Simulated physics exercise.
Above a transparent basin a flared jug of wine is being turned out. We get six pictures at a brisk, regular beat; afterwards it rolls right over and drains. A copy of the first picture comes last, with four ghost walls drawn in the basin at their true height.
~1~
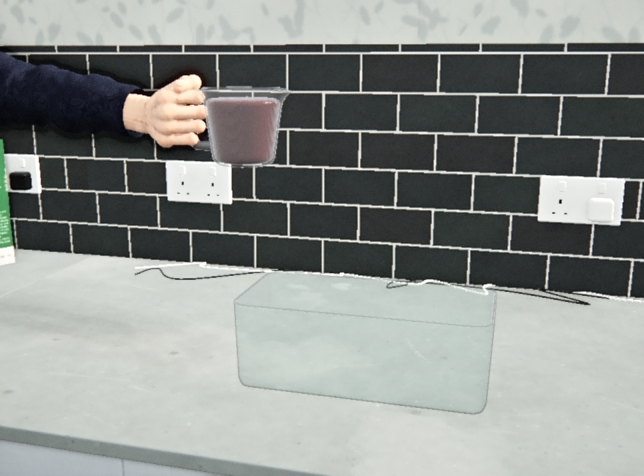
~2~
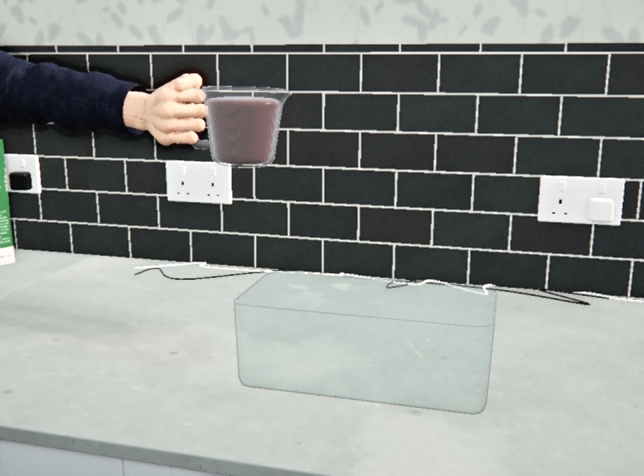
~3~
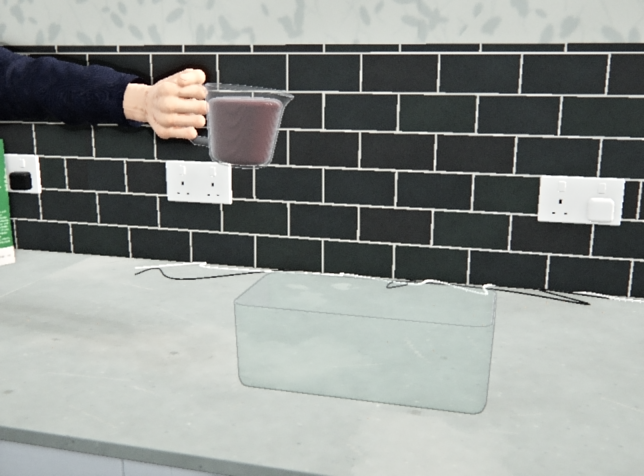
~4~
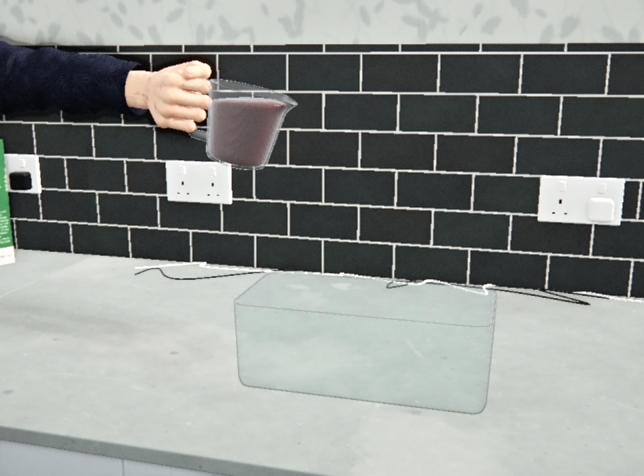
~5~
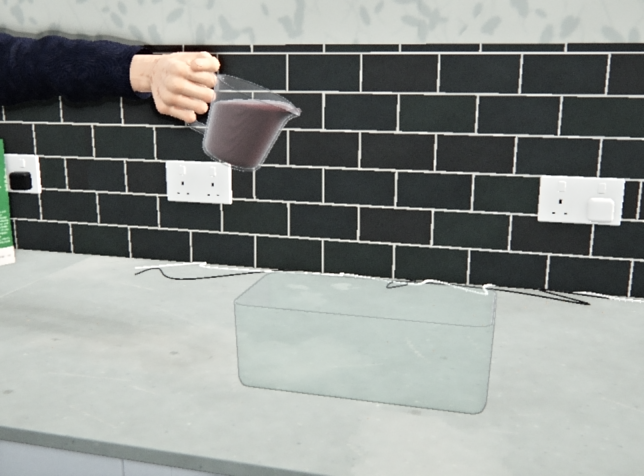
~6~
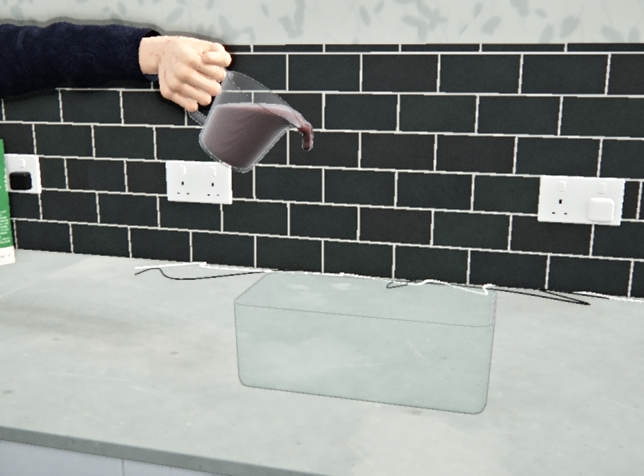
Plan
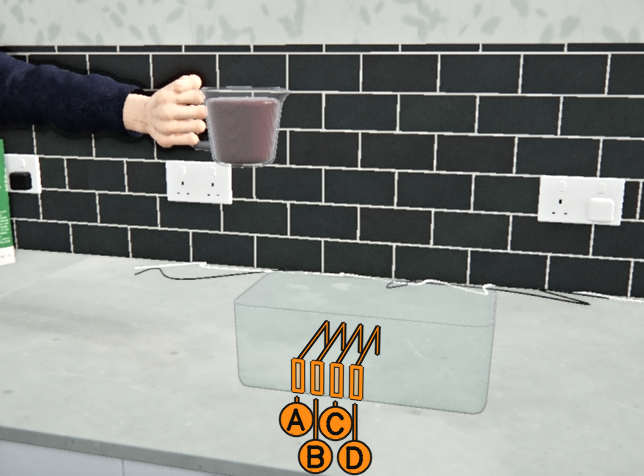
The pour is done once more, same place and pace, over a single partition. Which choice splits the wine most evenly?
I would pick position C.
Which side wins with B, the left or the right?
More ends on the right.
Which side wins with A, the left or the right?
More ends on the right.
On the marked copy, A at (296, 397); B at (315, 399); C at (335, 402); D at (354, 404).
Choosing A, about 7 % ends left of the wall and 91 % right of it.
Choosing B, about 19 % ends left of the wall and 79 % right of it; 3 % is lost outside.
Choosing C, about 49 % ends left of the wall and 49 % right of it.
Choosing D, about 85 % ends left of the wall and 9 % right of it; 6 % is lost outside.
